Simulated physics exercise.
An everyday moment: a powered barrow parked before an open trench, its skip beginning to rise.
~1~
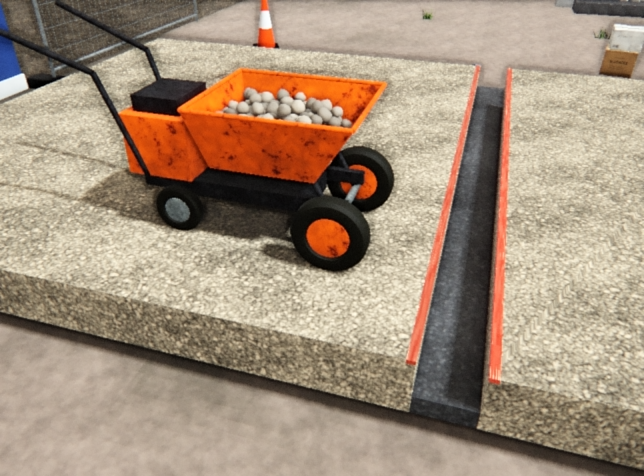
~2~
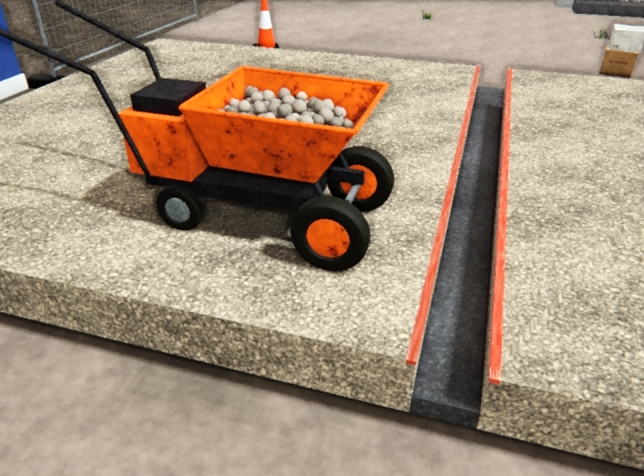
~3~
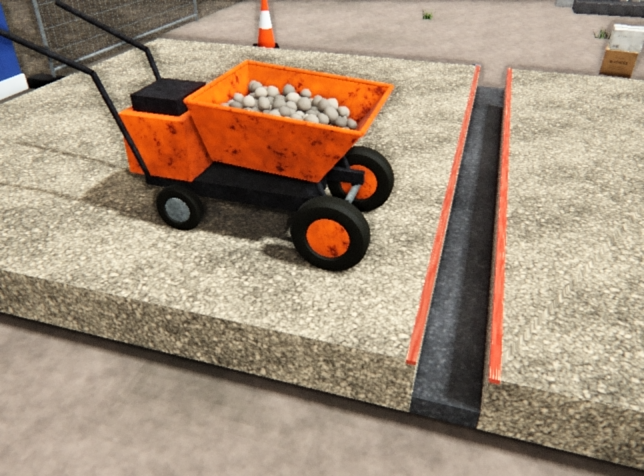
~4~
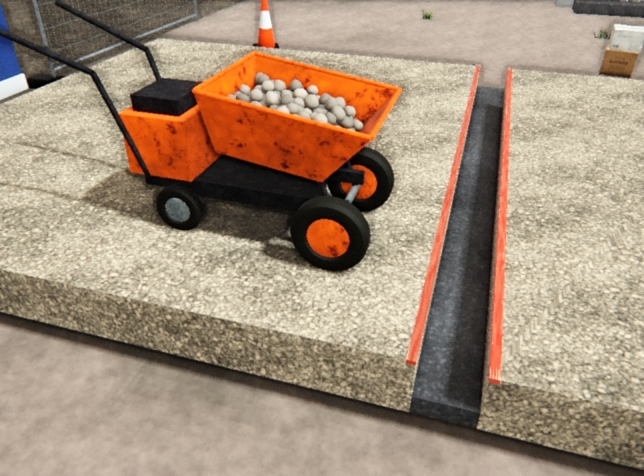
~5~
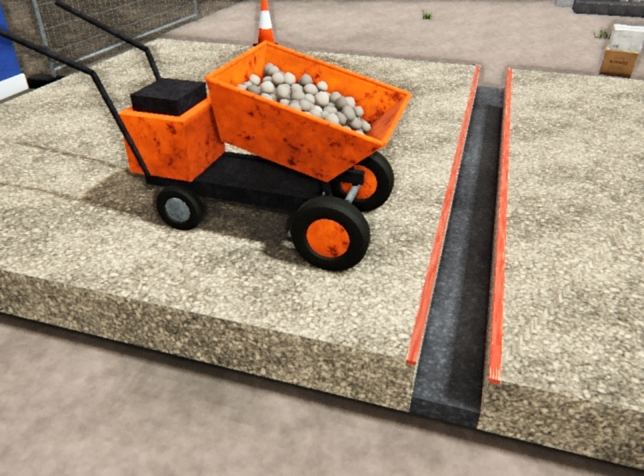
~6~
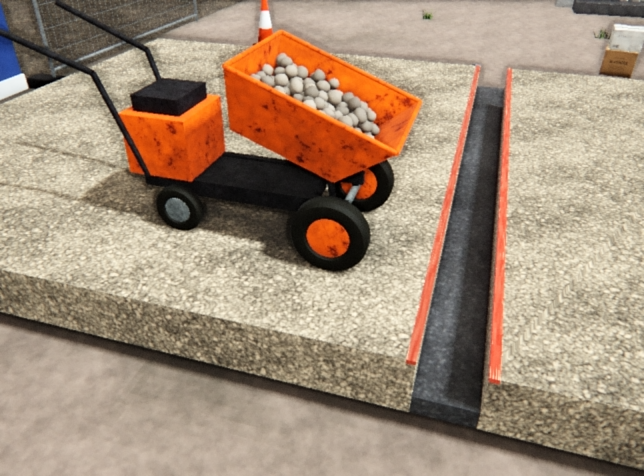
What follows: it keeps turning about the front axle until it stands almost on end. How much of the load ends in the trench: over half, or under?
It catches the larger part.
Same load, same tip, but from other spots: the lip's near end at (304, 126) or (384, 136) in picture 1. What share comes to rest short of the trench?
About 20 and 0 per cent.
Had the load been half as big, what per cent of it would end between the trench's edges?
Some 90 per cent.
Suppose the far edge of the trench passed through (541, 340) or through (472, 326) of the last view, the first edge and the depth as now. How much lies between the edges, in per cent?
The first gives 100 %, the second 50 %.
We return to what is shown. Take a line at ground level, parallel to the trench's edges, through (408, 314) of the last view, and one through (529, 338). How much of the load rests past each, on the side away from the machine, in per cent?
About 100 and 10 per cent.
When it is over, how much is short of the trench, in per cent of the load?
About 0 per cent.
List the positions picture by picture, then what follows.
In the first picture, lip of the skip at (352, 132), level; top of the load at (273, 110), river pebbles; first edge of the trench at (421, 316); far edge at (497, 331), the trench under half as wide as the skip, and about half as deep as wide.
In the second picture, lip of the skip at (355, 132), tipped barely; top of the load at (274, 108).
In the third picture, lip of the skip at (361, 135), tipped barely; top of the load at (279, 105).
In the fourth picture, lip of the skip at (371, 139), tipped a little; top of the load at (271, 99).
In the fifth picture, lip of the skip at (383, 145), tipped a little; top of the load at (272, 100).
In the sixth picture, lip of the skip at (396, 154), tipped clearly; top of the load at (285, 93); first edge of the trench at (421, 316); far edge at (497, 331).
Soon after the last picture, skip tipped steeply; all in the skip.
A little later, skip tipped right over; most in the skip; a small part in or heaped over the trench; a small part beyond it; a stray few falling.
Later still, skip tipped right over; a small part in the skip; about two thirds in or heaped over the trench; about a quarter beyond it.
By the end, skip tipped right over; most in or heaped over the trench; about a quarter beyond it.
